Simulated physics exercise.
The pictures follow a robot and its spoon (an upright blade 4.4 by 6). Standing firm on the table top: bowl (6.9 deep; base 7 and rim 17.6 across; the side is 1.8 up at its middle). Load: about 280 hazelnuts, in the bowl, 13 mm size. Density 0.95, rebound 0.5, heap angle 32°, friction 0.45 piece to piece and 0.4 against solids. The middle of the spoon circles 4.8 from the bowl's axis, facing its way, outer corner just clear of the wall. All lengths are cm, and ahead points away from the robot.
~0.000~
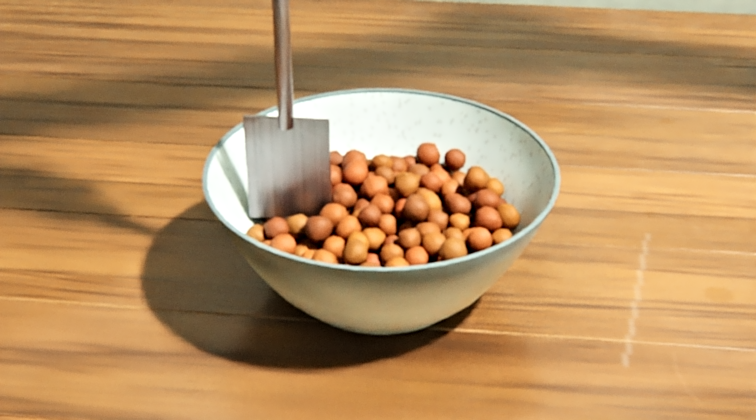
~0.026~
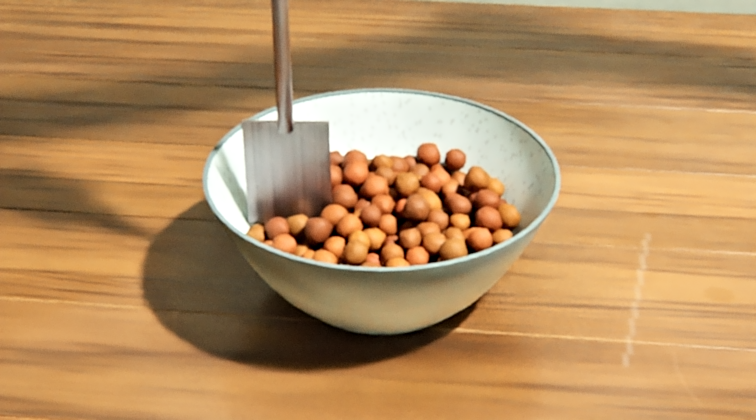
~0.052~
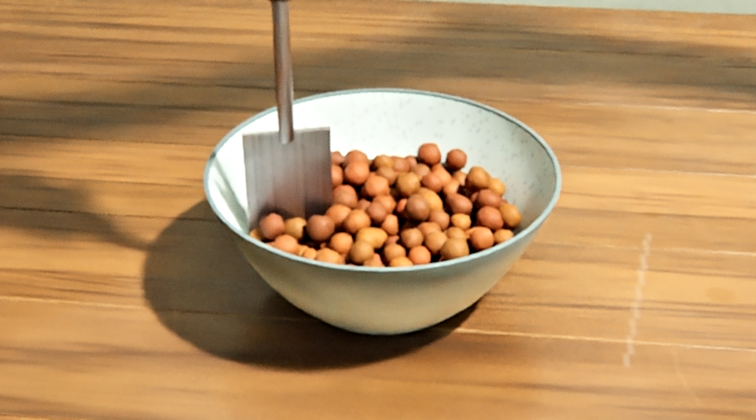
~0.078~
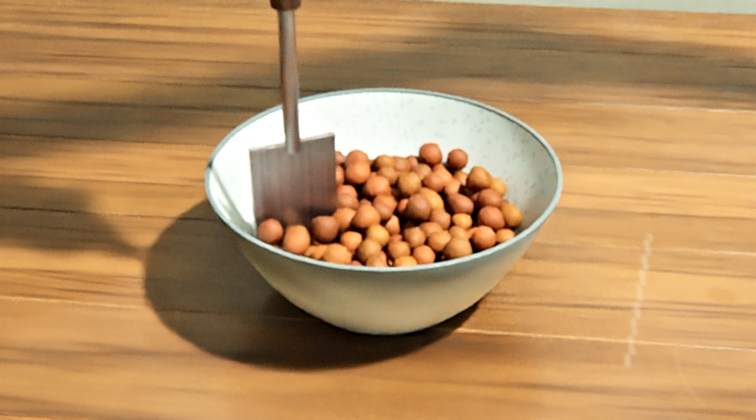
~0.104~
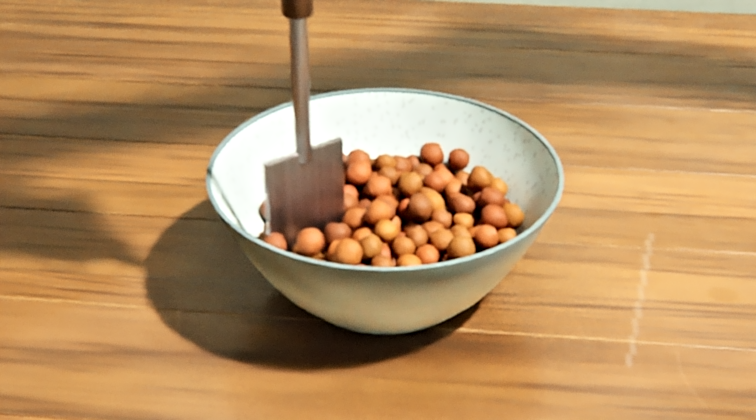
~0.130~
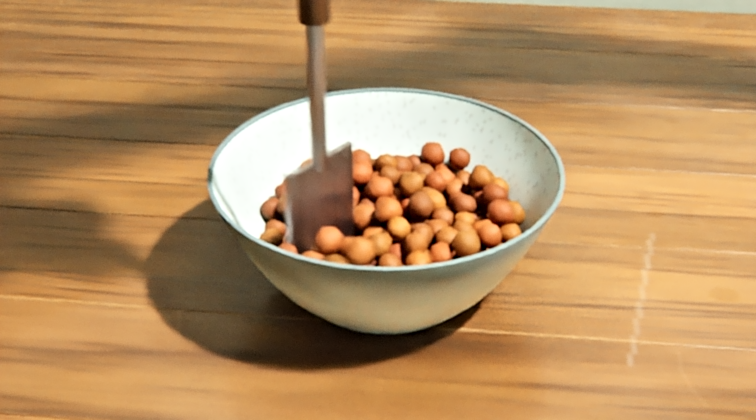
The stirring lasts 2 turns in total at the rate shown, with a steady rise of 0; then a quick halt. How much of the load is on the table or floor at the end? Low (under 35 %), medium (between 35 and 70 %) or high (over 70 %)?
Answer: Low; under 35 % of the hazelnuts finish on the table or floor.
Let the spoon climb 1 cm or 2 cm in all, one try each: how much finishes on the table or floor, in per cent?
About 20 and 10 per cent.
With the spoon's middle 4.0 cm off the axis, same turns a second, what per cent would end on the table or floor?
In that case some 30 per cent.
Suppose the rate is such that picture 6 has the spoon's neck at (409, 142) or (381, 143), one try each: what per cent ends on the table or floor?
Some 50 and 45 per cent.
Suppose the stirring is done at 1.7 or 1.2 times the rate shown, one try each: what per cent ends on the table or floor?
Some 45 and 30 per cent.
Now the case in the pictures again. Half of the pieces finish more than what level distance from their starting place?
About 5 cm.
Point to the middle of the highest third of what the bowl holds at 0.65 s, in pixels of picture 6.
Around (290, 181).
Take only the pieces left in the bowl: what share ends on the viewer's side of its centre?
About 60 per cent.
After 0.65 s, 317° round, highest piece 9 above the table; 249 in the bowl, 20 on the table or floor, 9 in flight or on the tool.
After 1.17 s, 219° round, highest piece 8 above the table; 219 in the bowl, 53 on the table or floor, 6 in flight or on the tool.
After 1.63 s, 0° round, highest piece 6 above the table; 215 in the bowl, 63 on the table or floor.
After 2.33 s, 0° round, highest piece 6 above the table; 215 in the bowl, 63 on the table or floor.
At rest, 215 in the bowl, 63 on the table or floor. That is 23 % on the table or floor.
